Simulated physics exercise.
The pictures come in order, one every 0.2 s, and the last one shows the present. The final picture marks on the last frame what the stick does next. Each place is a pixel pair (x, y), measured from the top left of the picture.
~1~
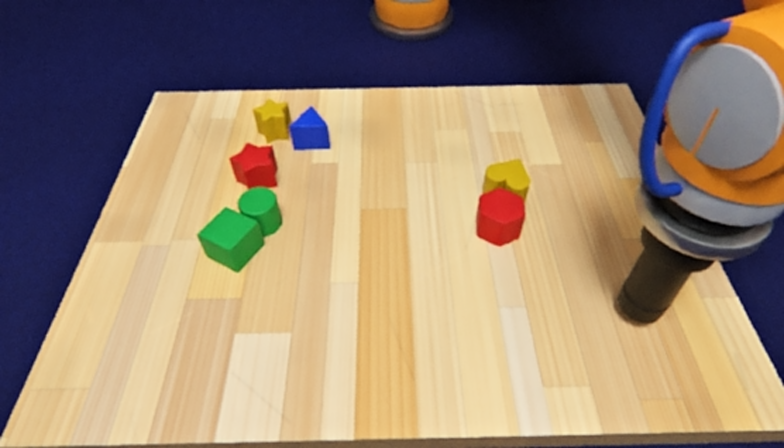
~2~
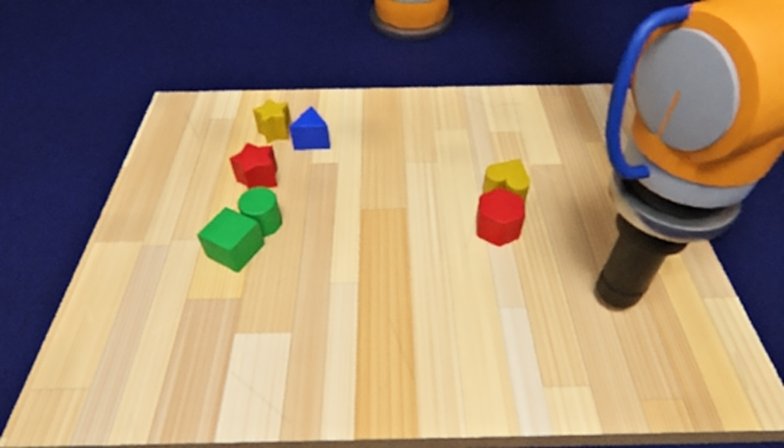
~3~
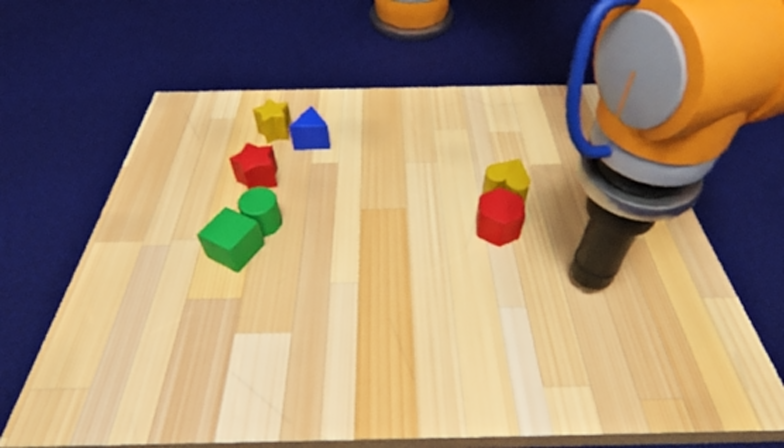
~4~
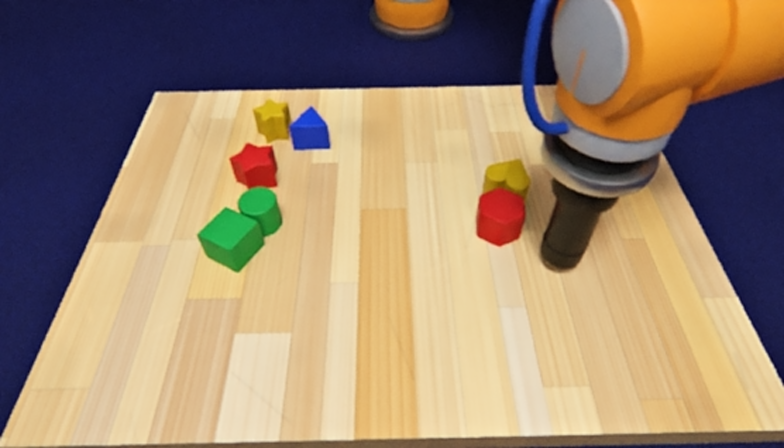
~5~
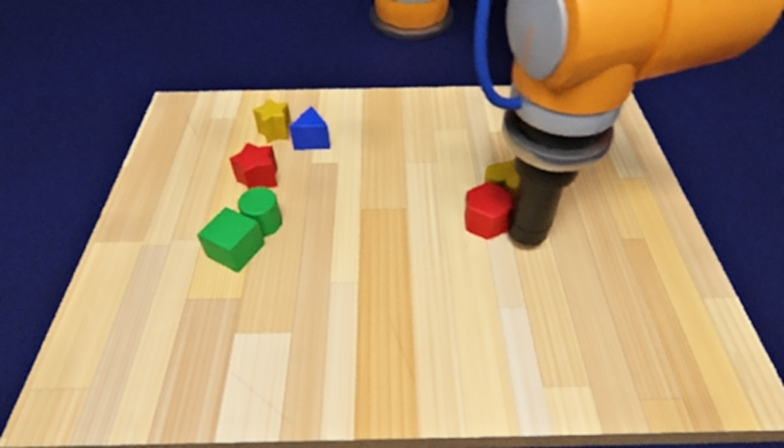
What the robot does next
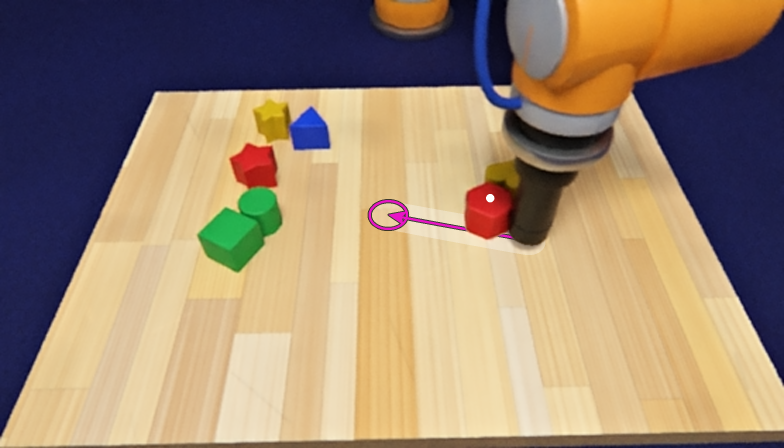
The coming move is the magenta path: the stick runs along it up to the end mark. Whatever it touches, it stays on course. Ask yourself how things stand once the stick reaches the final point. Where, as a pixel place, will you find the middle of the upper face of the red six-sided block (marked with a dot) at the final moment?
About (434, 169).
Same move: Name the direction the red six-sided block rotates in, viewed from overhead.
Answer: With the clock.
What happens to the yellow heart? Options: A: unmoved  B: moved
I choose A.
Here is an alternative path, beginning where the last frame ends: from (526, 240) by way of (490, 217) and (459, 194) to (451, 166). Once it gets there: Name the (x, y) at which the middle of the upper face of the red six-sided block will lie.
Answer: (421, 175).
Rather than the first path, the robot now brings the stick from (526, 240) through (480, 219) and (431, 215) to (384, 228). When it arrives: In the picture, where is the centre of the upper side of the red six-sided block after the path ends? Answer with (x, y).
Located at (403, 166).
Drawn move, from (526, 240) to (388, 215); the dot is on the red six-sided block.
On the path given first. One third of the way, stick at (480, 223); red six-sided block at (453, 182), turned 35° clockwise.
Two thirds of the way, stick at (433, 215); red six-sided block at (436, 170), turned 90° clockwise.
At the end, stick at (388, 207); red six-sided block at (434, 169), turned 95° clockwise; yellow heart still.
